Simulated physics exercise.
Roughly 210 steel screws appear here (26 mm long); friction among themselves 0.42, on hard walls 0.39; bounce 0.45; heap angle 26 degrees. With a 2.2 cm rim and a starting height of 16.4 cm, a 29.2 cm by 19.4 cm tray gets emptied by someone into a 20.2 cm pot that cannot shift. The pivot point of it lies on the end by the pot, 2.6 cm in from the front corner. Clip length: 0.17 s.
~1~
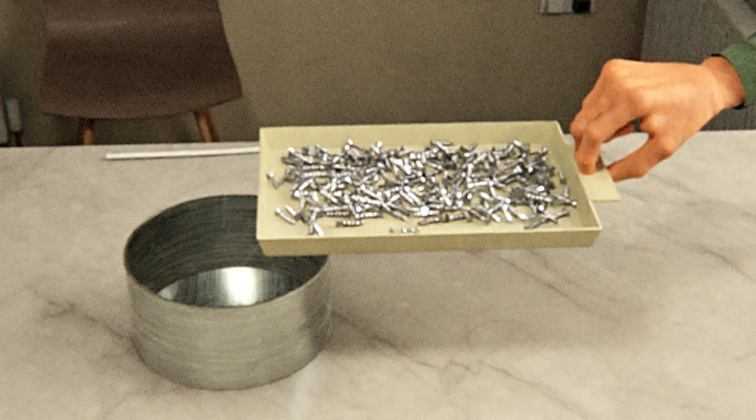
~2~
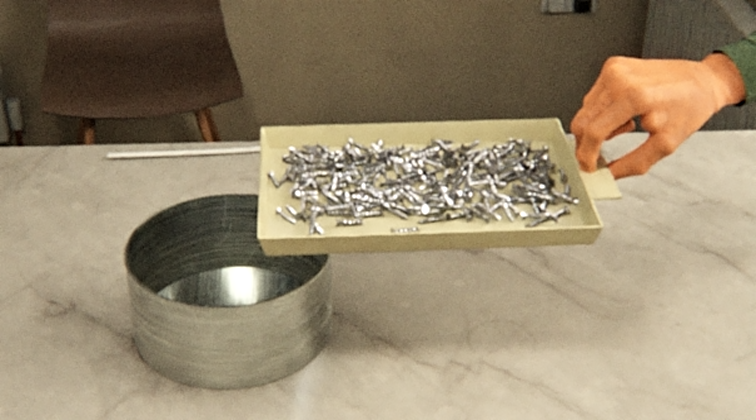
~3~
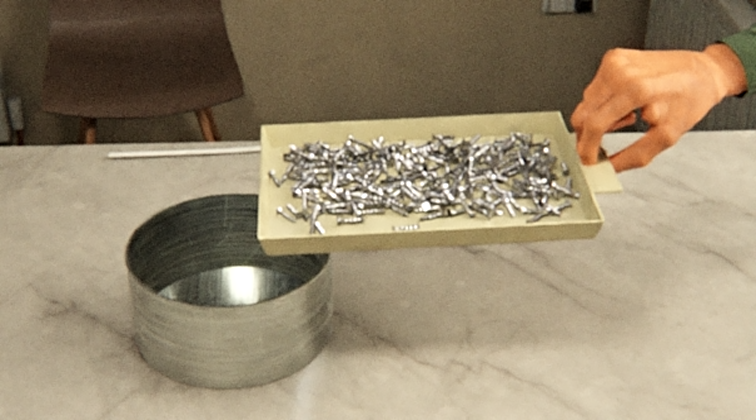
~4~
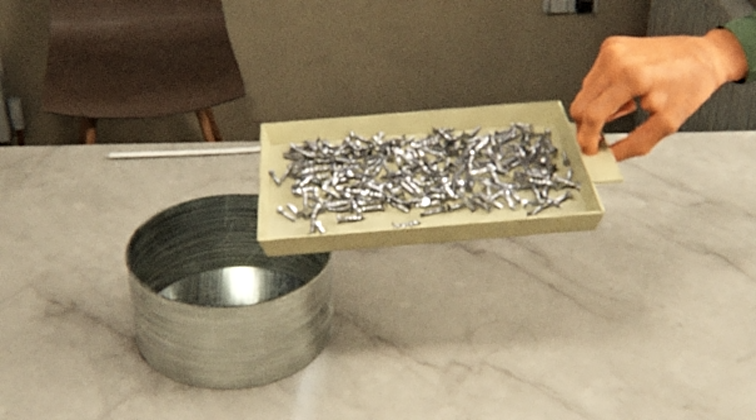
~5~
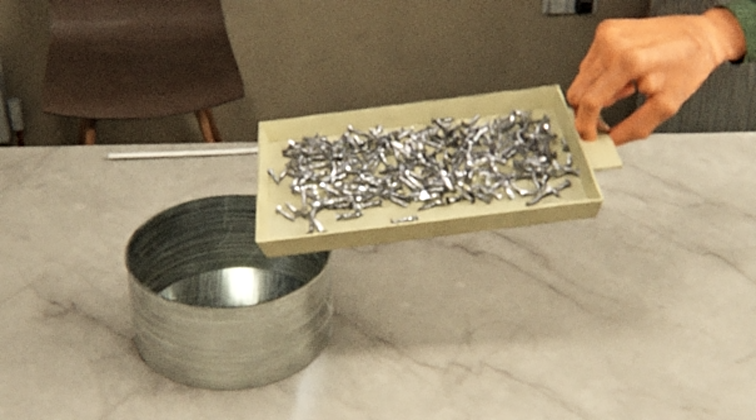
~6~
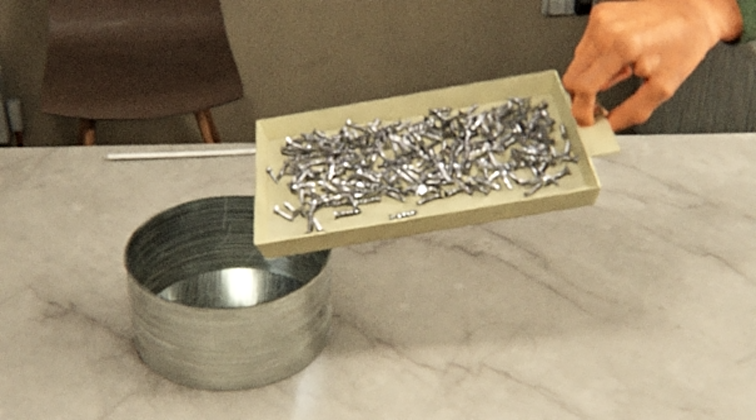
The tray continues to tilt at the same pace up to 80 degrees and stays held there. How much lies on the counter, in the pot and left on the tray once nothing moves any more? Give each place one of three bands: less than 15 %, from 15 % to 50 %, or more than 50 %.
Counter - more than 50 %; pot - from 15 % to 50 %; tray - less than 15 %.
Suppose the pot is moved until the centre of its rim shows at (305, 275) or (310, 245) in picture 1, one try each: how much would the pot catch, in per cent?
25 % and 0 %.
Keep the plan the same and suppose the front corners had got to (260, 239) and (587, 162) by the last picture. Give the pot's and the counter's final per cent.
Pot 55, counter 45.
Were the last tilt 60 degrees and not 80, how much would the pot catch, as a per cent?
I'd expect some 20 per cent in the pot.
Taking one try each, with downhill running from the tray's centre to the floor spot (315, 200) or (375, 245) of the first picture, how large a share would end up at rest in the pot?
I'd put it at about 80 per cent for the first tilt and about 0 per cent for the second.
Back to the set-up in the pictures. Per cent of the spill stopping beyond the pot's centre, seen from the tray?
About 80 per cent.
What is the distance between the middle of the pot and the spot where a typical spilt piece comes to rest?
Close to 18 cm, give or take.
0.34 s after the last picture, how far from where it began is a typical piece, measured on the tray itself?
Around 4 centimetres.
Then, 0.34 s after the last picture, tilt 44 degrees; the tray holds 100 %, the pot 0 %.
Then, 0.57 s after the last picture, tilt 67 degrees; the tray holds 85 %, the pot 0 %.
Then, 0.92 s after the last picture, tilt 80 degrees; the tray holds 10 %, the pot 35 %.
In the end, counter 60 %, pot 40 %, tray 0 %.
